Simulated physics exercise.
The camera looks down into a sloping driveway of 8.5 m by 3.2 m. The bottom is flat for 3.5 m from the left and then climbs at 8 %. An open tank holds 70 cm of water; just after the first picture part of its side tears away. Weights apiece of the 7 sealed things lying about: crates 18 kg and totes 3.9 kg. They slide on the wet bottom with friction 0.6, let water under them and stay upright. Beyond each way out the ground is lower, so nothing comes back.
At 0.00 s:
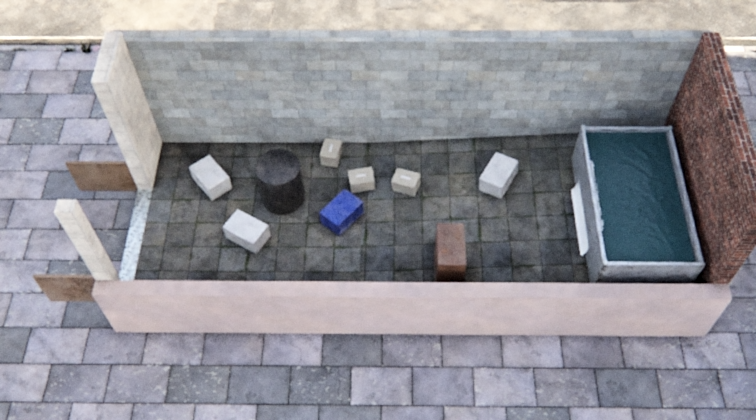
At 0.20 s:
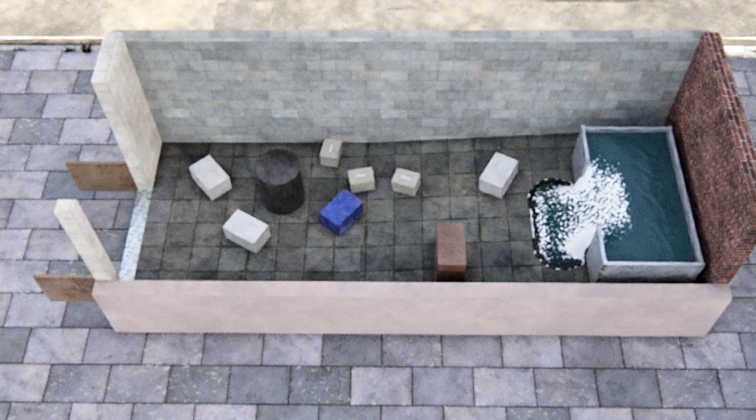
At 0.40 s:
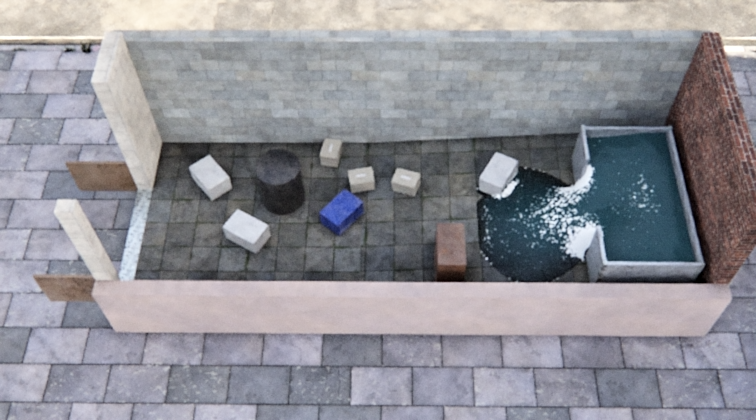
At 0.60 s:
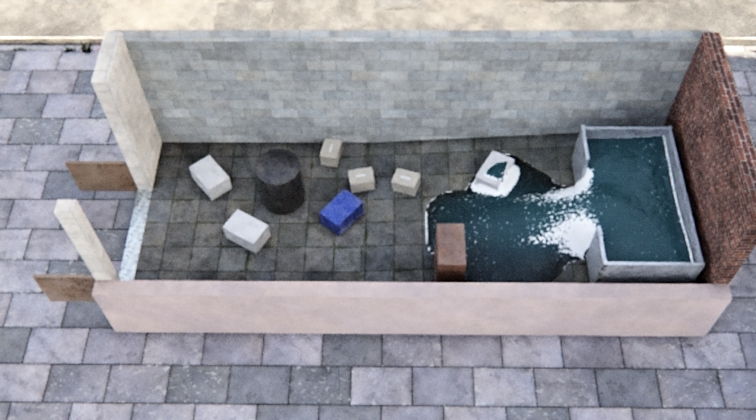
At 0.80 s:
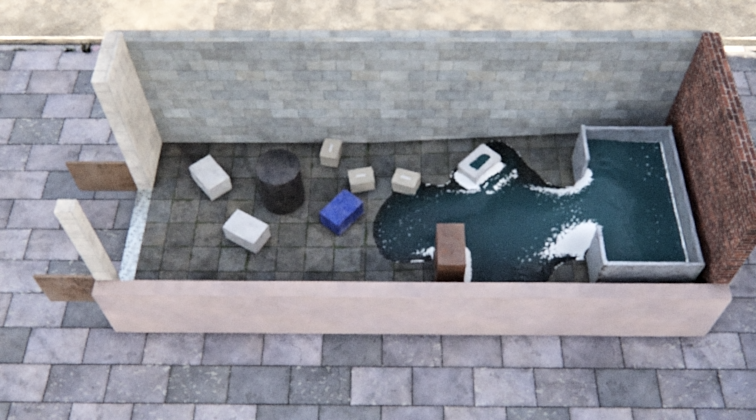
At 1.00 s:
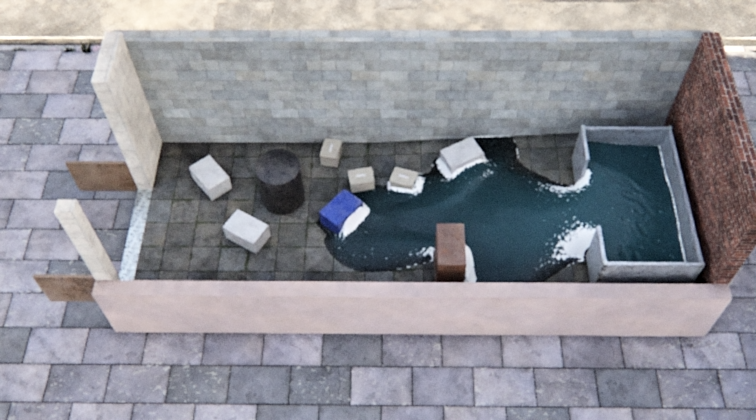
Water pours left from the broken tank, spreads across the paving and shifts a white box.
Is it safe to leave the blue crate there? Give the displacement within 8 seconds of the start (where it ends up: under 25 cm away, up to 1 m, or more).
Blue crate ends far away.
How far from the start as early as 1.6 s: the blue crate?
About 60 cm.
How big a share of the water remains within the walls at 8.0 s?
About 60 per cent.
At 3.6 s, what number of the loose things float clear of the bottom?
I count 6.
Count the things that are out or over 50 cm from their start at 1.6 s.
I count 4.
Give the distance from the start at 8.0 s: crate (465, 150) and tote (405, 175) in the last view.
In that order: 600 cm, gone out.
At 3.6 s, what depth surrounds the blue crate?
Roughly 11 cm.
After 1.6 s the blue crate is near (306, 202), 0.6 m from its start, afloat; 0 of 7 are out; 2 afloat.
After 3.6 s the blue crate is near (147, 268), 3.1 m from its start, afloat; 1 of 7 are out; 6 afloat.
After 5.6 s the blue crate has gone out; 6 of 7 are out; 1 afloat.
After 8.0 s the blue crate has gone out; 6 of 7 are out; 1 afloat.
